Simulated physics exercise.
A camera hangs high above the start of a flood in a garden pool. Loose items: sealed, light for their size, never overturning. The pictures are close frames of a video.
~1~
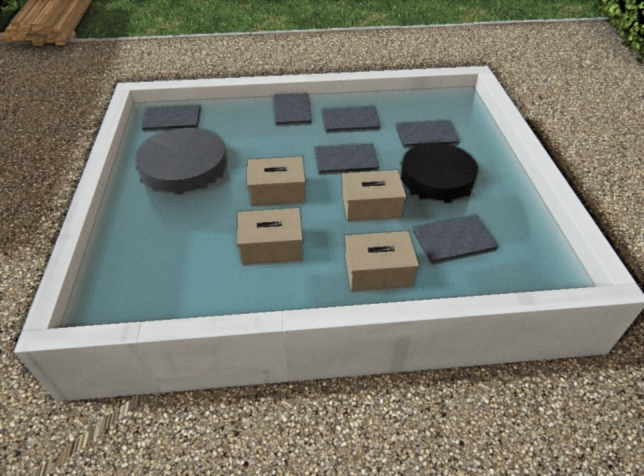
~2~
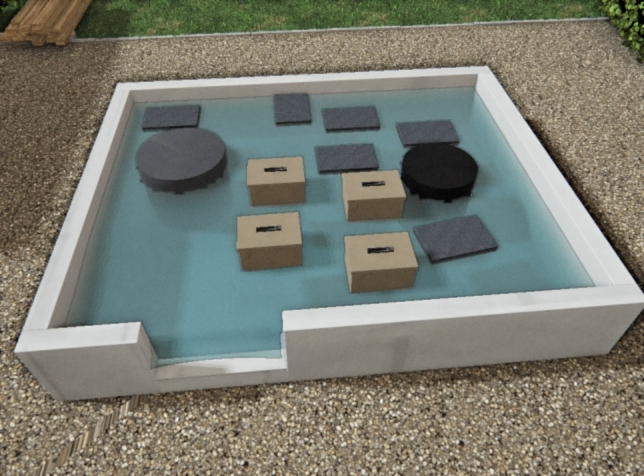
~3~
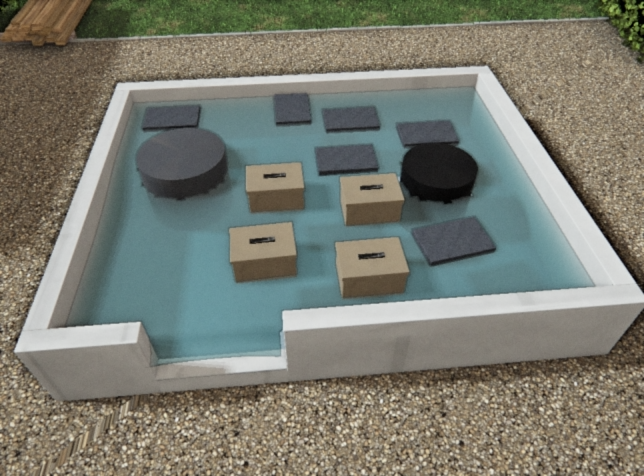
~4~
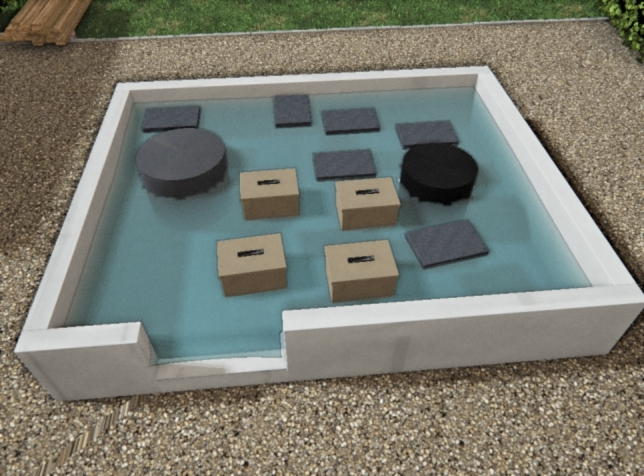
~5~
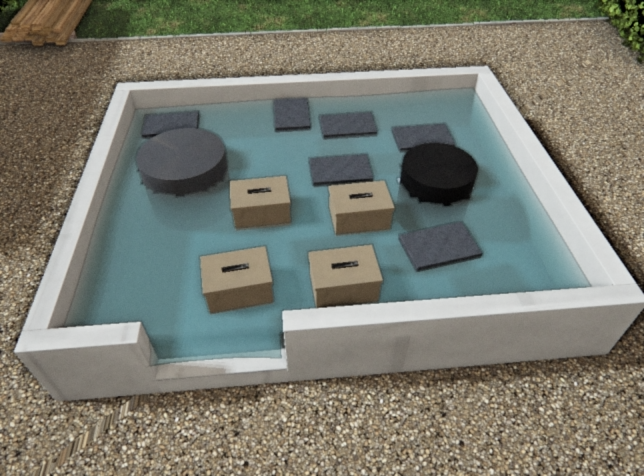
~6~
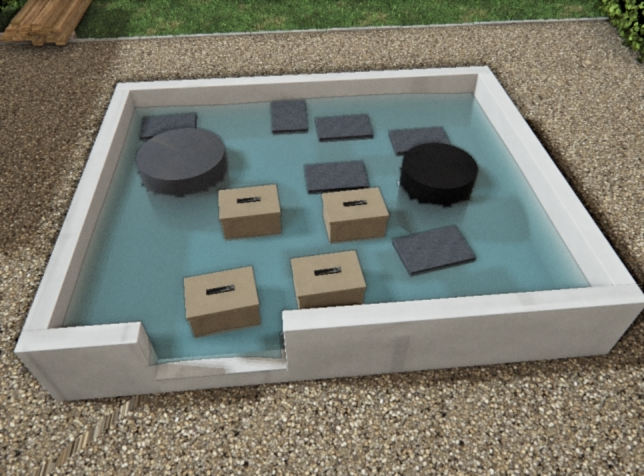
Four tan boxes float among dark slabs and two round dark objects in a walled garden pool, all still at first, before a gap appears in the near wall at left. The boxes then drift toward the viewer and leftward, the front pair moving most, while the flat slabs shift slightly left.
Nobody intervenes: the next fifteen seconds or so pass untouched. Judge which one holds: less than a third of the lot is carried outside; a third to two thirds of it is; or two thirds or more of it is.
A third to two thirds of it is.
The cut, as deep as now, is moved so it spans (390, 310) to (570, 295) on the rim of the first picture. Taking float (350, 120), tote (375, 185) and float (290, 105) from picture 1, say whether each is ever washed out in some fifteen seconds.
Object one: Remains; object two: Leaves; object three: Remains.
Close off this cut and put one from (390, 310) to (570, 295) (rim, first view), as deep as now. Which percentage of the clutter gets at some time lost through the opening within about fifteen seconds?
Result: Close to 70 %.
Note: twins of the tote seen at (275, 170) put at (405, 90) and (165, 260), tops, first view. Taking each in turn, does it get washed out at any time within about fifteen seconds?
In the order listed: Held back, then flushed away.
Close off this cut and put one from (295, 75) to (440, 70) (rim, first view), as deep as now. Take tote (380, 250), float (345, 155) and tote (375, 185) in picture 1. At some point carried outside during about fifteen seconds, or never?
The three come to no escape, escape and escape, in that order.
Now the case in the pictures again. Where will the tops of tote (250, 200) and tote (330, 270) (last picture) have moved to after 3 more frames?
First object around (231, 224); second object around (272, 292).
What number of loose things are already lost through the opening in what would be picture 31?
Total: 4.
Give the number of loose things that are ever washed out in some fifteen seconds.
5 of them.
A moment on, 1 of 10 are out; 9 afloat.
Next, 3 of 10 are out; 7 afloat.
Later, 4 of 10 are out; 6 afloat.
In the end, 5 of 10 are out; 5 afloat.
